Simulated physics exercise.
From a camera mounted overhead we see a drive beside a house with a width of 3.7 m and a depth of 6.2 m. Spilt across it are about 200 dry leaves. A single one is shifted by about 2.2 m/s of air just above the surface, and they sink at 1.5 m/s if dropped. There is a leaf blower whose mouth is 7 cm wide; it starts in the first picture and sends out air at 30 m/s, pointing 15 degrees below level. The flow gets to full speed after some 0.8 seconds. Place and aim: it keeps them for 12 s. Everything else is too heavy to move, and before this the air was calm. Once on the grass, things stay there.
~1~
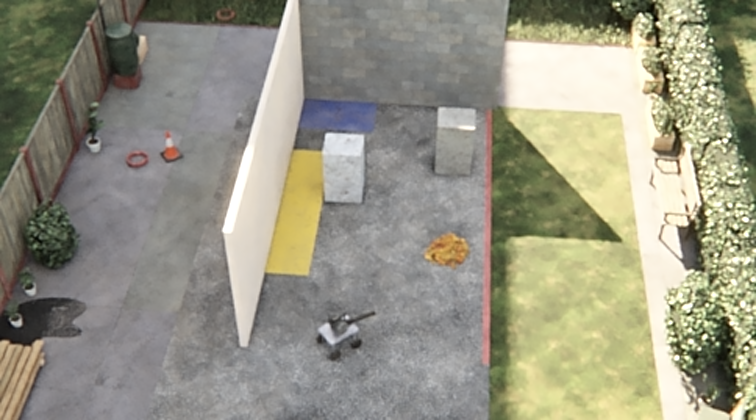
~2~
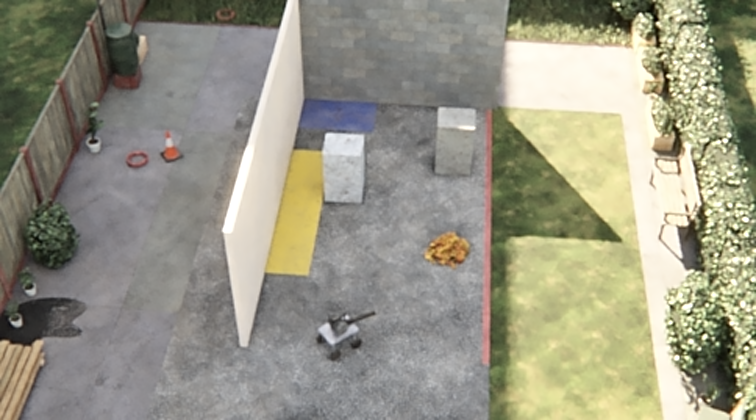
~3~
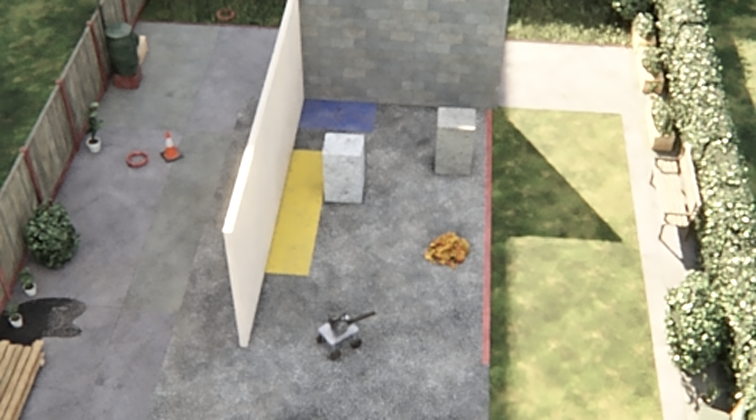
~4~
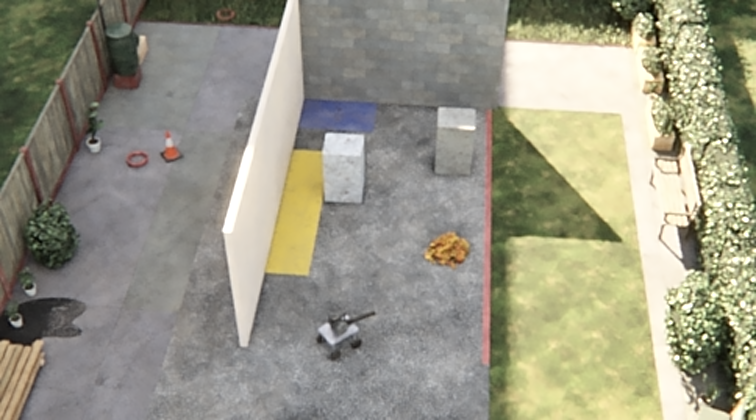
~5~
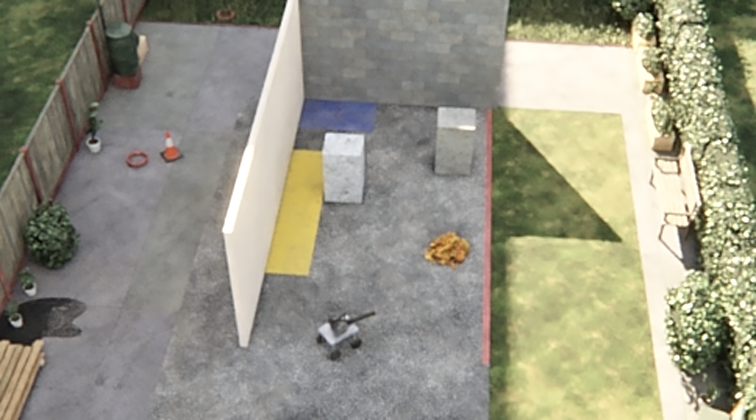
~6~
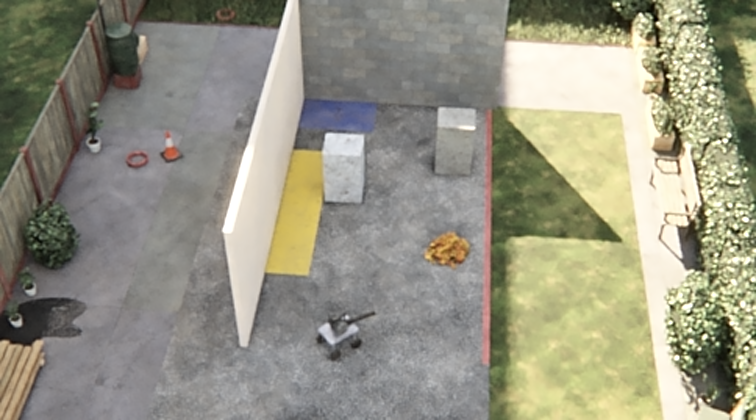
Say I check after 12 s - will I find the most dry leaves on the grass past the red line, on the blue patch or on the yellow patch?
You will find most at the red one.
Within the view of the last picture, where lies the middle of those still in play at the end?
The middle sits near pixel (492, 217).
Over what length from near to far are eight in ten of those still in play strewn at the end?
That comes to close to 0.8 m, I reckon.
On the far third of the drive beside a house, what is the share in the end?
About 0 percent.
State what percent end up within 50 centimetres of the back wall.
Share: Around 0 percent.
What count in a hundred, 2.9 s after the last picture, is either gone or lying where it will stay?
It comes out at some 40 %.
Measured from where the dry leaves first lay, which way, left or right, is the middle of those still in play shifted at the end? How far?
Net drift goes to the right side, close to 0.6 m.
Then, 1.5 s after the last picture, 0 % are on the yellow patch, 27 % on the grass past the red line and 0 % on the blue patch; the middle of those still in play is near (476, 229); 35 % have settled or left.
Then, 2.9 s after the last picture, 0 % are on the yellow patch, 32 % on the grass past the red line and 0 % on the blue patch; the middle of those still in play is near (482, 225); 44 % have settled or left.
Then, 5.7 s after the last picture, 0 % are on the yellow patch, 35 % on the grass past the red line and 0 % on the blue patch; the middle of those still in play is near (491, 222); 53 % have settled or left.
Then, 11.1 s after the last picture, at the end, 0 % are on the yellow patch, 37 % on the grass past the red line and 0 % on the blue patch; the middle of those still in play is near (492, 217).
